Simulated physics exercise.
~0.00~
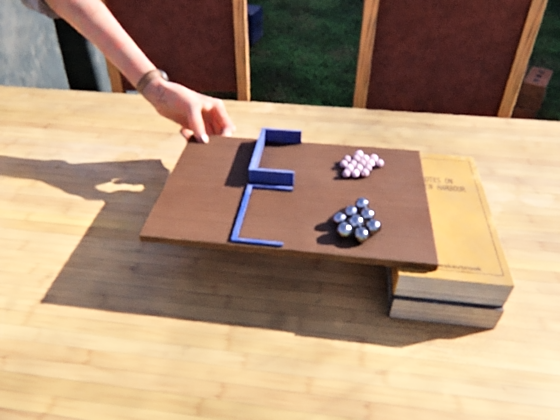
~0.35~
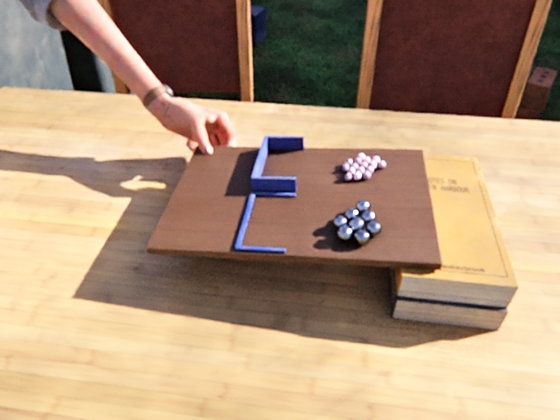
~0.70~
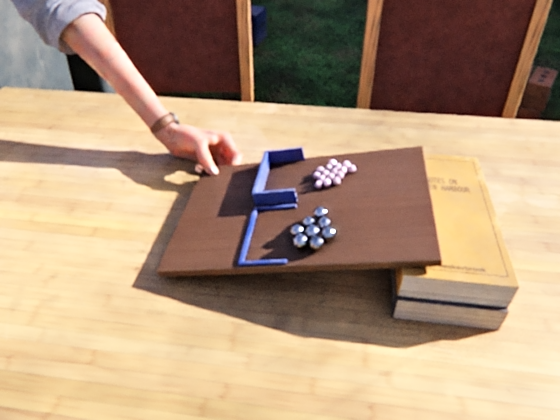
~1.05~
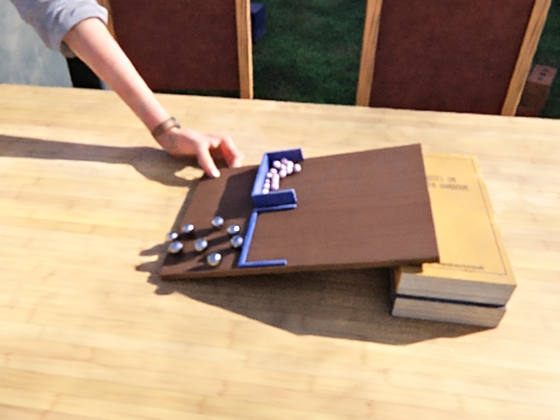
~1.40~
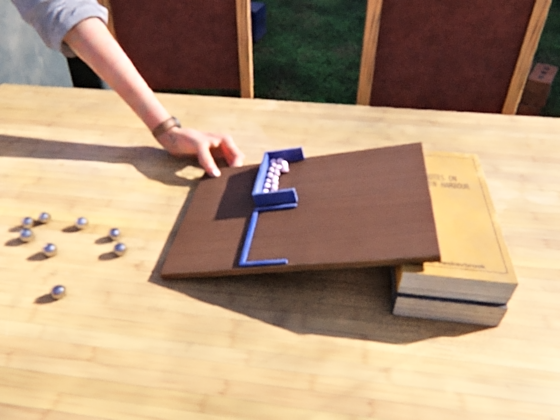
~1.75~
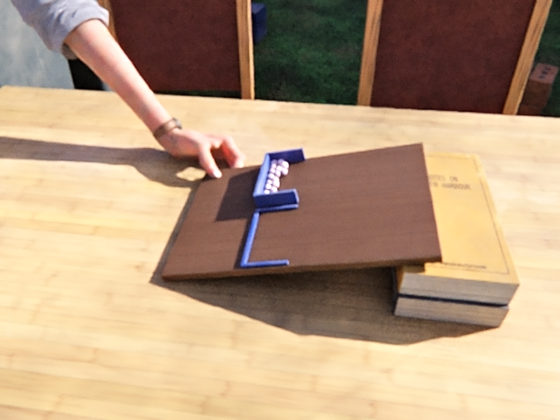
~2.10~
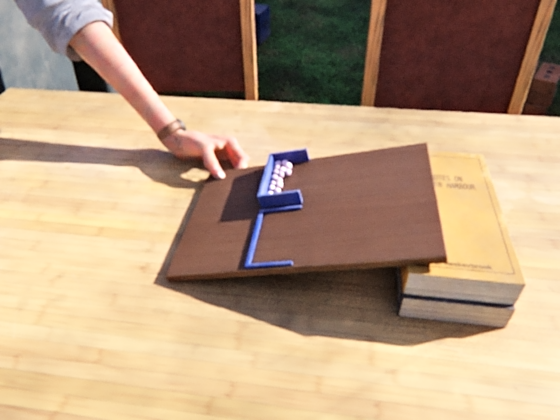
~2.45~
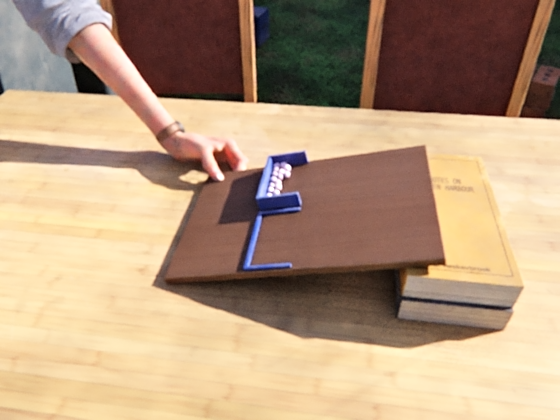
We see a hand lower the left end of a brown board propped on books, sending dark metallic balls rolling left past a blue barrier and off across the table, while small pink balls slide down and stay gathered behind another blue barrier.
